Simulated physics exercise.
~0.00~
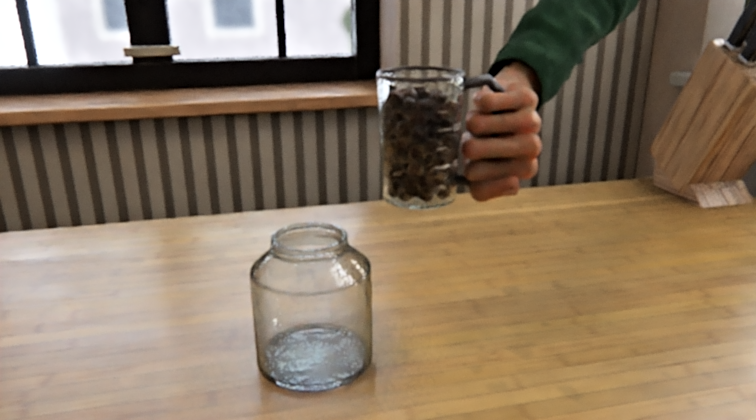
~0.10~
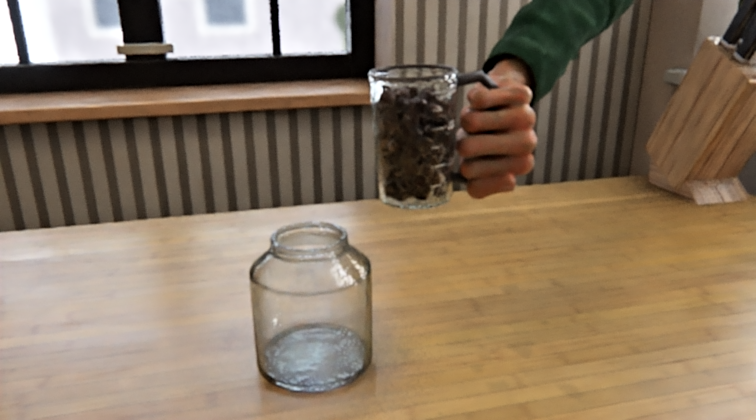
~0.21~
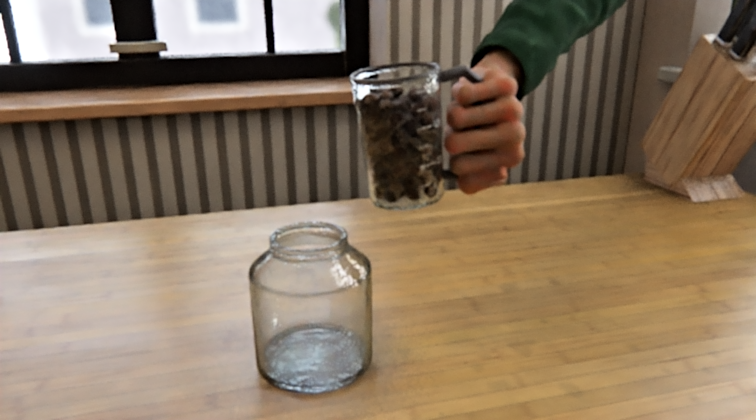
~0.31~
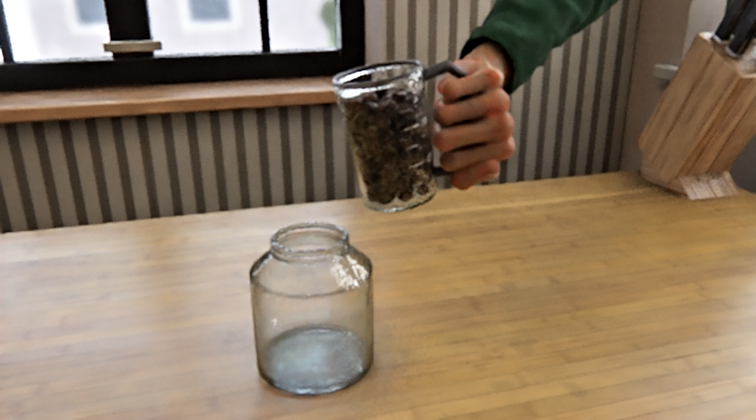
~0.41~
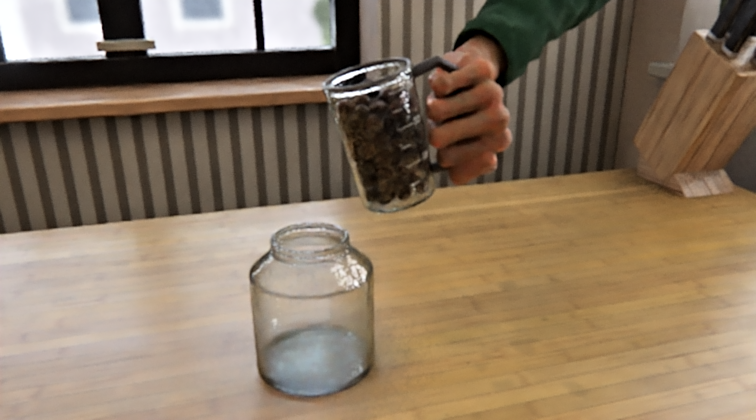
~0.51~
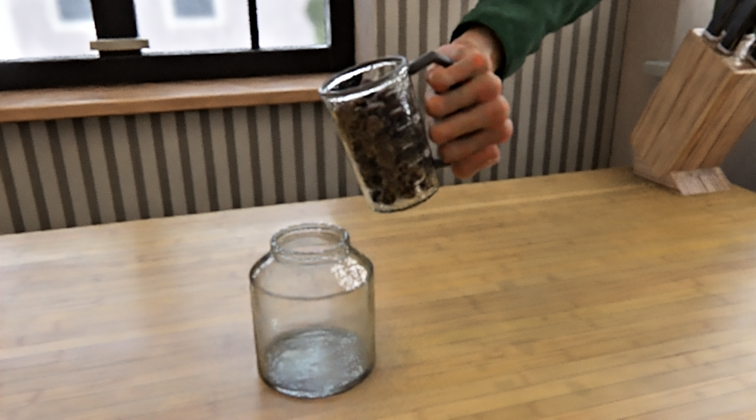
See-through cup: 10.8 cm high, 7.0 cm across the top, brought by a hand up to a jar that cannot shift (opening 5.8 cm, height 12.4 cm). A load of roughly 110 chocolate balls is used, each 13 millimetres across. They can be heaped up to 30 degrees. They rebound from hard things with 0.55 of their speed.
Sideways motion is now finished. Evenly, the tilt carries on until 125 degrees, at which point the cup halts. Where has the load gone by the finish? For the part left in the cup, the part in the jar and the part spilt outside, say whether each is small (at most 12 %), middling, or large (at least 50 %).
Left in the cup - small, jar - large, spilt outside - small.
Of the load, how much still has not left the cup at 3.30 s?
Roughly 0 per cent.
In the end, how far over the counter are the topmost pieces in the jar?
I'd say close to 5.0 centimetres.
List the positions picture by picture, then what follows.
In the first picture, cup at (420, 137), tilt 0 degrees, lip at (380, 75), moved 0.0 cm; middle of the pieces at (416, 145); jar at (312, 299).
In the second picture, cup at (414, 136), tilt 2 degrees, lip at (372, 75), moved 0.5 cm; middle of the pieces at (410, 144).
In the third picture, cup at (401, 136), tilt 6 degrees, lip at (353, 79), moved 1.7 cm; middle of the pieces at (398, 144).
In the fourth picture, cup at (389, 137), tilt 10 degrees, lip at (336, 83), moved 2.8 cm; middle of the pieces at (386, 145).
In the fifth picture, cup at (384, 137), tilt 15 degrees, lip at (325, 88), moved 3.3 cm; middle of the pieces at (381, 146).
In the sixth picture, cup at (384, 137), tilt 19 degrees, lip at (322, 93), moved 3.3 cm; middle of the pieces at (382, 146); jar at (314, 302). The cup's pace is about 40 degrees a second.
After 1.70 s, tilt 68 degrees; the cup holds 100 %, the jar 0 %.
After 2.49 s, tilt 100 degrees; the cup holds 85 %, the jar 5 %.
Then, at 3.30 s, tilt 125 degrees; the cup holds 0 %, the jar 100 %.
In the end, at 3.8 s, still above 0 %, jar 100 %, spilt 0 %.
